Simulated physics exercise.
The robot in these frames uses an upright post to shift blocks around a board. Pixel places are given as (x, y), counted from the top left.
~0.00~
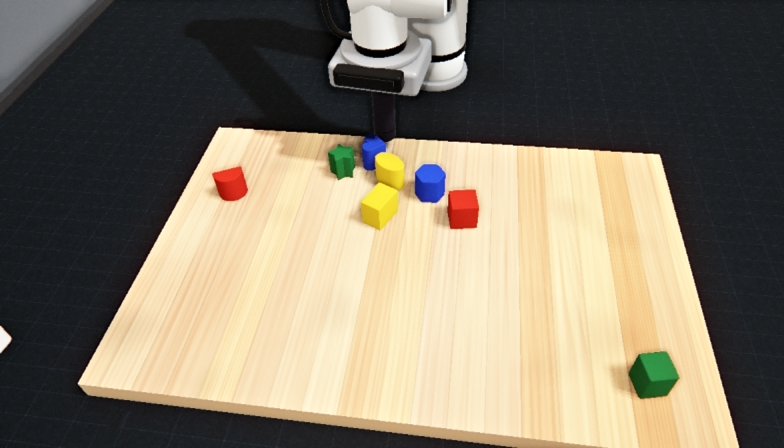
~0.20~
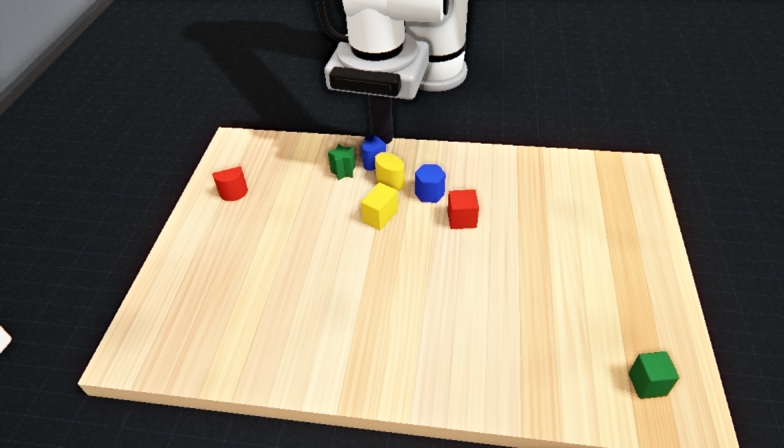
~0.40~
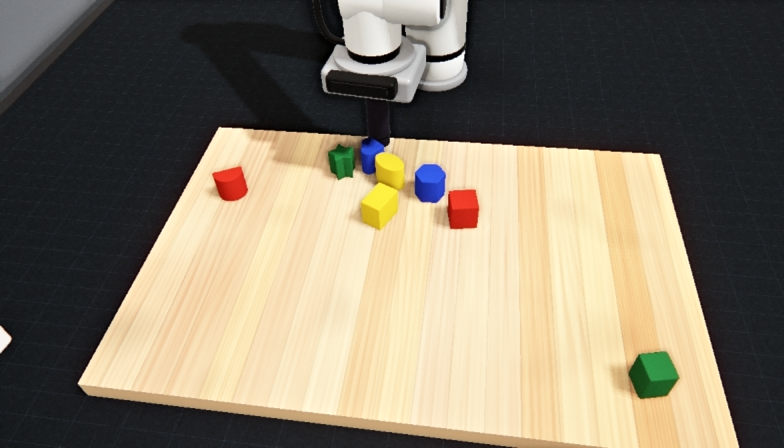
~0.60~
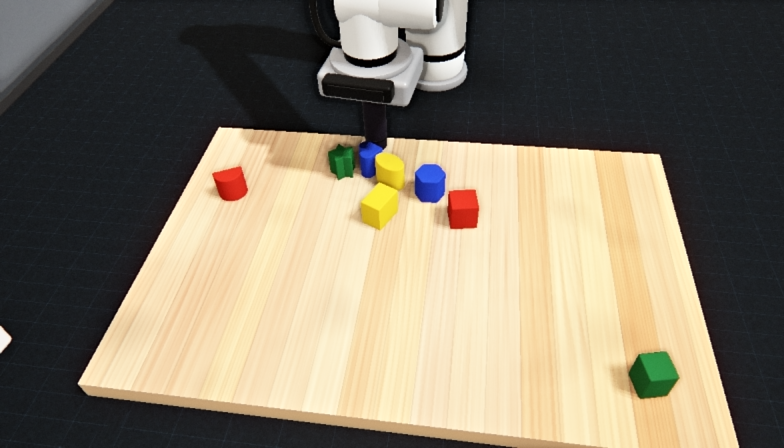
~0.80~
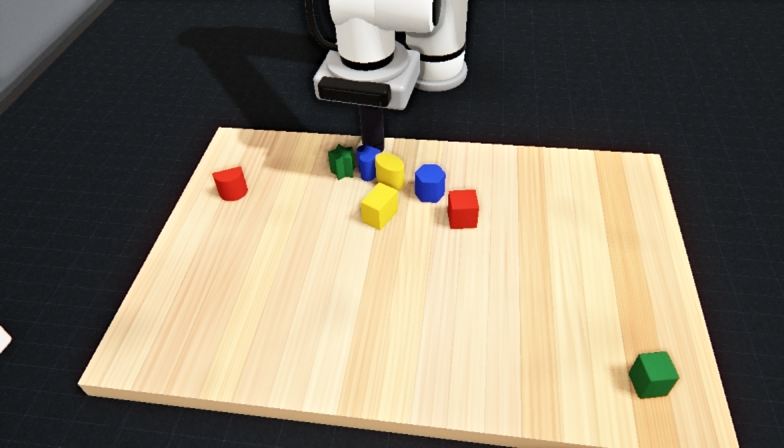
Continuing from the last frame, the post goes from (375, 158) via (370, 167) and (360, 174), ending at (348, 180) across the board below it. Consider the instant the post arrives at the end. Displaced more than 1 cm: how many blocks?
I predict two.
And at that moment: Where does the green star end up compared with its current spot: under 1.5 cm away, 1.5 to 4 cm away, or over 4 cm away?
1.5 to 4 cm.
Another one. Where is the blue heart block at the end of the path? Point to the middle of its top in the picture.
For the centre of its top, I'd go with (352, 173).
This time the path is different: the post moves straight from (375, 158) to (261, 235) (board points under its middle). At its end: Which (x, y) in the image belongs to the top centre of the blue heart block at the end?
The spot you're after is about (358, 167) in the image.
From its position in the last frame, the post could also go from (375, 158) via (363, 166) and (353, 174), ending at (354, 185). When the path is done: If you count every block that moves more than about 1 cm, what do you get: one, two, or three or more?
The push moves two blocks more than 1 cm.
What follows on the original path. Halfway along, post at (364, 161); green star at (339, 153), turned 15° clockwise; blue heart block at (359, 164), turned 20° anticlockwise.
At the end, post at (347, 170); green star at (321, 156), turned 50° clockwise; blue heart block at (352, 173), turned 55° anticlockwise; yellow oval not moved.
